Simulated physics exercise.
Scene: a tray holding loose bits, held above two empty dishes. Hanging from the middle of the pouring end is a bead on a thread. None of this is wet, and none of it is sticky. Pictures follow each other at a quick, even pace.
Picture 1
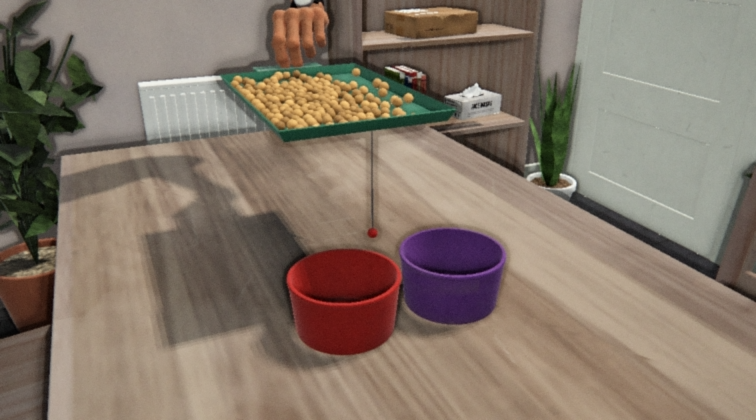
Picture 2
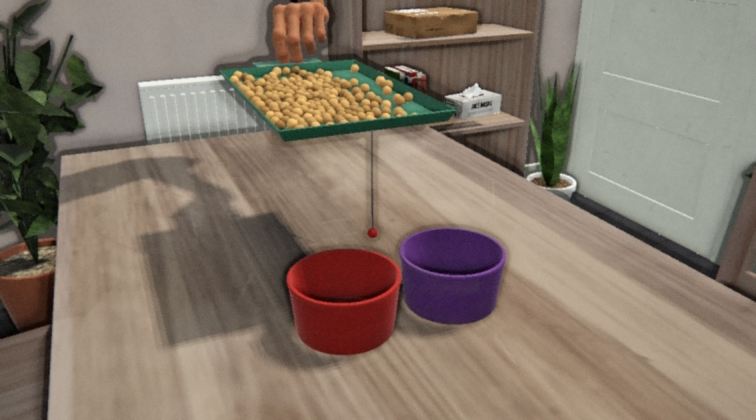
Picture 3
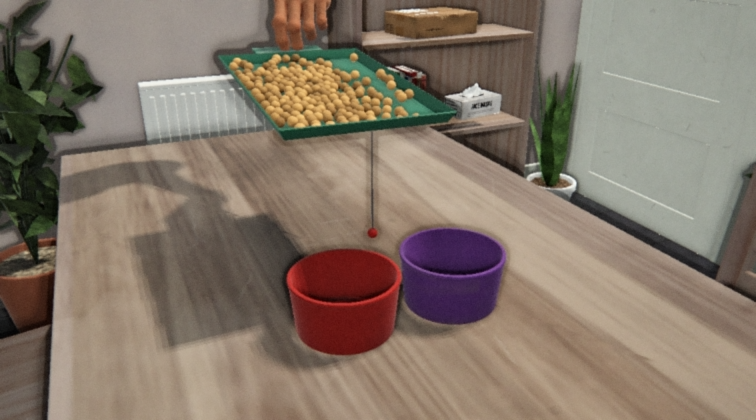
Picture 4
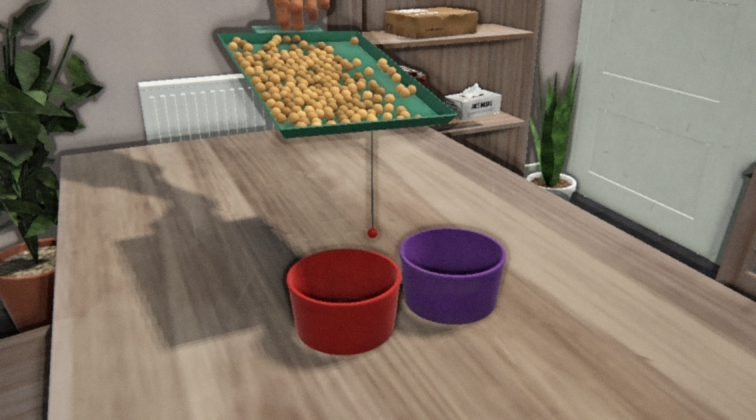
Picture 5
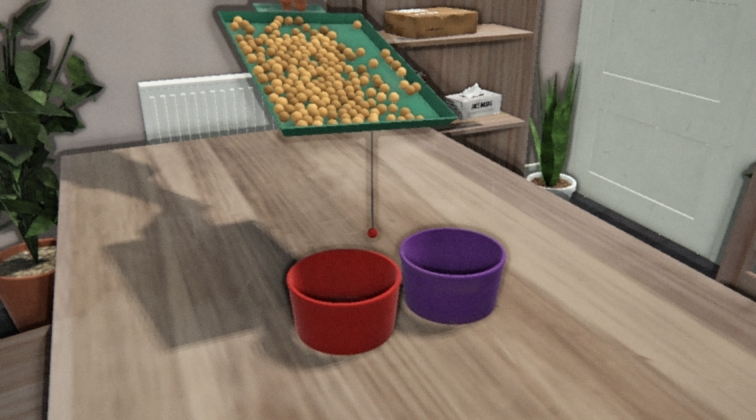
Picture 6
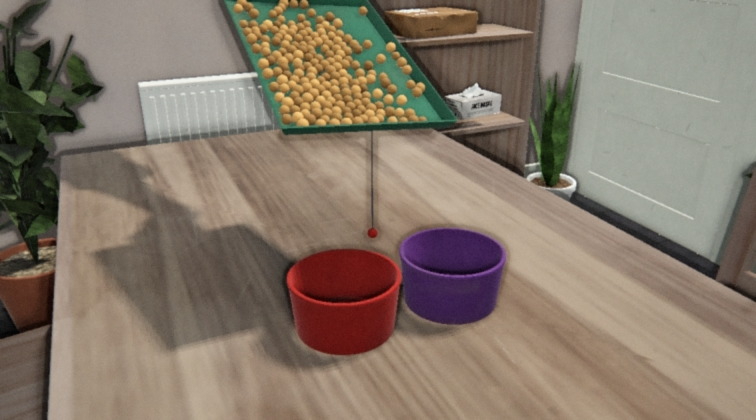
The clip opens on a hand holding a green tray of round wooden beads above a red dish and a purple dish, a small red bead hanging on a thread. The tray's far end rises steadily, its front edge dipping slightly at the right corner, and the load begins shifting, until nearly all of it is moving.
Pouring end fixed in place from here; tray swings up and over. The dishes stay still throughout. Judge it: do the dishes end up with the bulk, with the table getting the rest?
Yes: Most is saved.
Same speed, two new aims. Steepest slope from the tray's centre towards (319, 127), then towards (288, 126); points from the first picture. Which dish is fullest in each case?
The first try goes to the one on the left and the second to the one on the left.
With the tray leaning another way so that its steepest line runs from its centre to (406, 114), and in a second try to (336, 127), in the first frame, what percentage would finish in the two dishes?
In turn, 70 percent and then 50 percent.
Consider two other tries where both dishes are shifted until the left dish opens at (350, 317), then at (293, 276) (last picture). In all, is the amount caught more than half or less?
At place one the minor share; at place two the minor share.
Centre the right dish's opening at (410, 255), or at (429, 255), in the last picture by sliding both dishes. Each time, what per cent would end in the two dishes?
40 and 60 %.
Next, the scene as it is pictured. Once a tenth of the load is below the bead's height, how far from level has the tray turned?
Around 60 degrees of turn.
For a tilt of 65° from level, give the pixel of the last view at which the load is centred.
Roughly (422, 170).
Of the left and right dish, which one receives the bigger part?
The right-positioned one, it's fuller.
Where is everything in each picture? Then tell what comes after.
Corners of the pouring end at (284, 129) and (448, 108), level; middle of the load at (308, 101), round wooden beads; left dish at (366, 324); right dish at (479, 295); bead on its thread at (373, 233), in the first frame.
Corners of the pouring end at (284, 128) and (448, 109), level; middle of the load at (308, 99), in the second frame.
Corners of the pouring end at (284, 127) and (449, 110), tipped barely, lowest at the right corner; middle of the load at (308, 92), in the third frame.
Corners of the pouring end at (285, 126) and (449, 112), tipped a little, lowest at the right corner; middle of the load at (309, 82), a stray few on the move, in the fourth frame.
Corners of the pouring end at (286, 124) and (450, 115), tipped clearly, lowest at the right corner; middle of the load at (312, 74), about a quarter on the move, in the fifth frame.
Corners of the pouring end at (287, 123) and (450, 117), tipped clearly, lowest at the right corner; middle of the load at (318, 69), nearly all on the move; left dish at (366, 324); right dish at (479, 295), in the sixth frame.
Soon after the last picture, tray tipped steeply; about a third on the tray; a small part in the left dish; a small part in the right dish; a small part outside both; about half in the air.
A little later, tray tipped past a quarter turn; about a quarter in the left dish; about half in the right dish; about a third outside both; a stray few in the air.
Later still, tray tipped past a quarter turn; about a quarter in the left dish; about half in the right dish; about a third outside both.
By the end, tray tipped past a quarter turn; about a quarter in the left dish; about half in the right dish; about a third outside both.
